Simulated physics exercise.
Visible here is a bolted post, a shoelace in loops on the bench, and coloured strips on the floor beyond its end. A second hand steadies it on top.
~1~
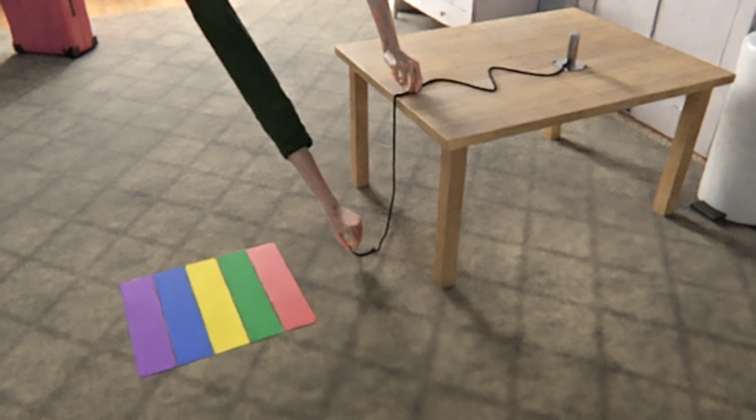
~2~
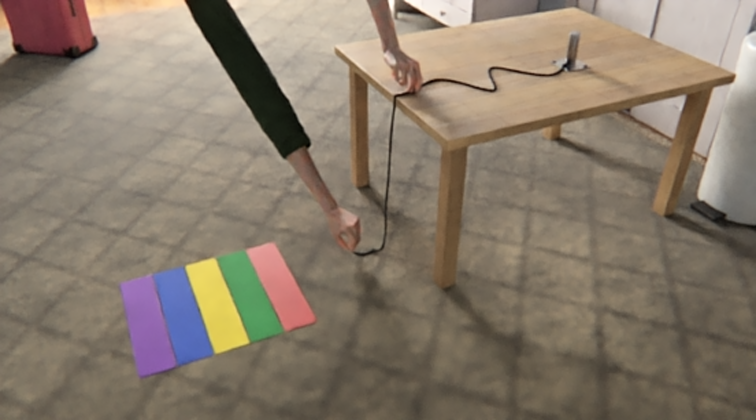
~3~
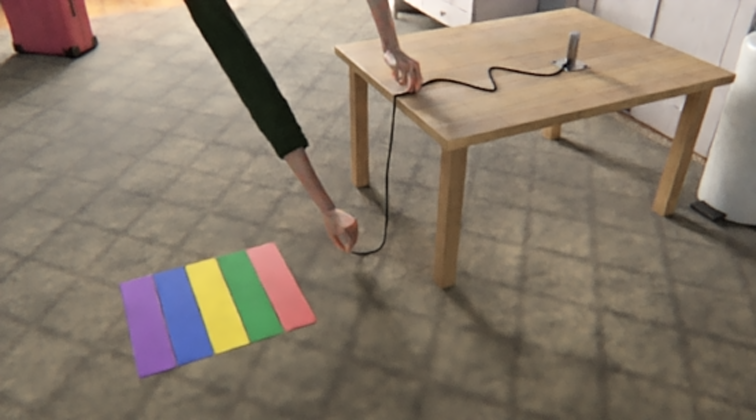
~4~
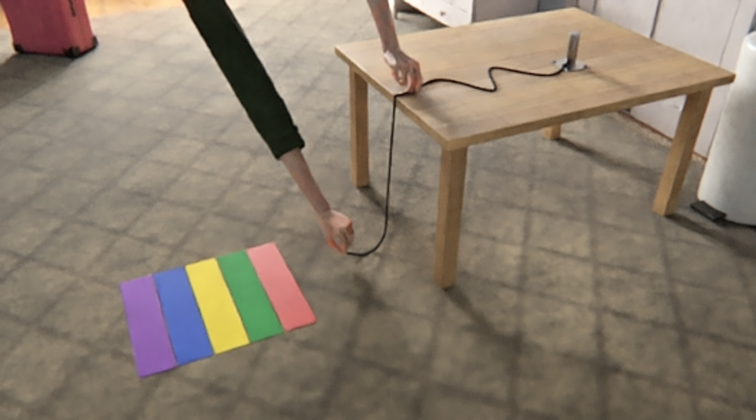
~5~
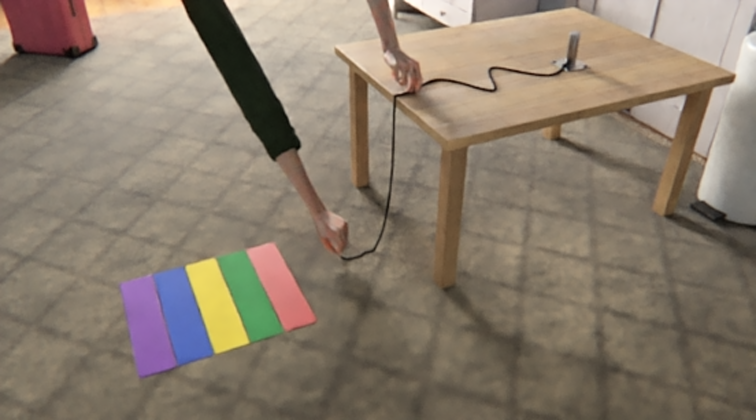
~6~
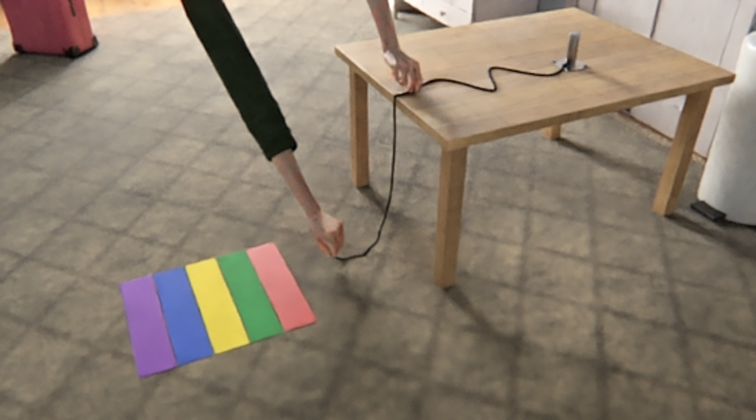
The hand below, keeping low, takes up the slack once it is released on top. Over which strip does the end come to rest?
Over the purple strip.
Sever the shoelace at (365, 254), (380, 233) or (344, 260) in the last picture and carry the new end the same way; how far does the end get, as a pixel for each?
In that order: (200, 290), (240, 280) and (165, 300).
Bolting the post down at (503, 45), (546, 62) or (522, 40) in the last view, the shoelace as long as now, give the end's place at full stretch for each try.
Going through the tries, you get (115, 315), then (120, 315), then (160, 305).
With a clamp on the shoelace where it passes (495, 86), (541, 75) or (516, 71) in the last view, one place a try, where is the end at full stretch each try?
Pixel places, try by try: (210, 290), (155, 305), (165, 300).
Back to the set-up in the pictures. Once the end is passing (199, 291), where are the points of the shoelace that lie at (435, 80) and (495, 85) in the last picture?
The first at (389, 120), the second at (447, 87).
Soon after, end near (199, 291); over yellow.
Then, end near (165, 301); over blue.
At full stretch, end near (145, 307); over purple. The end stops over the purple strip.
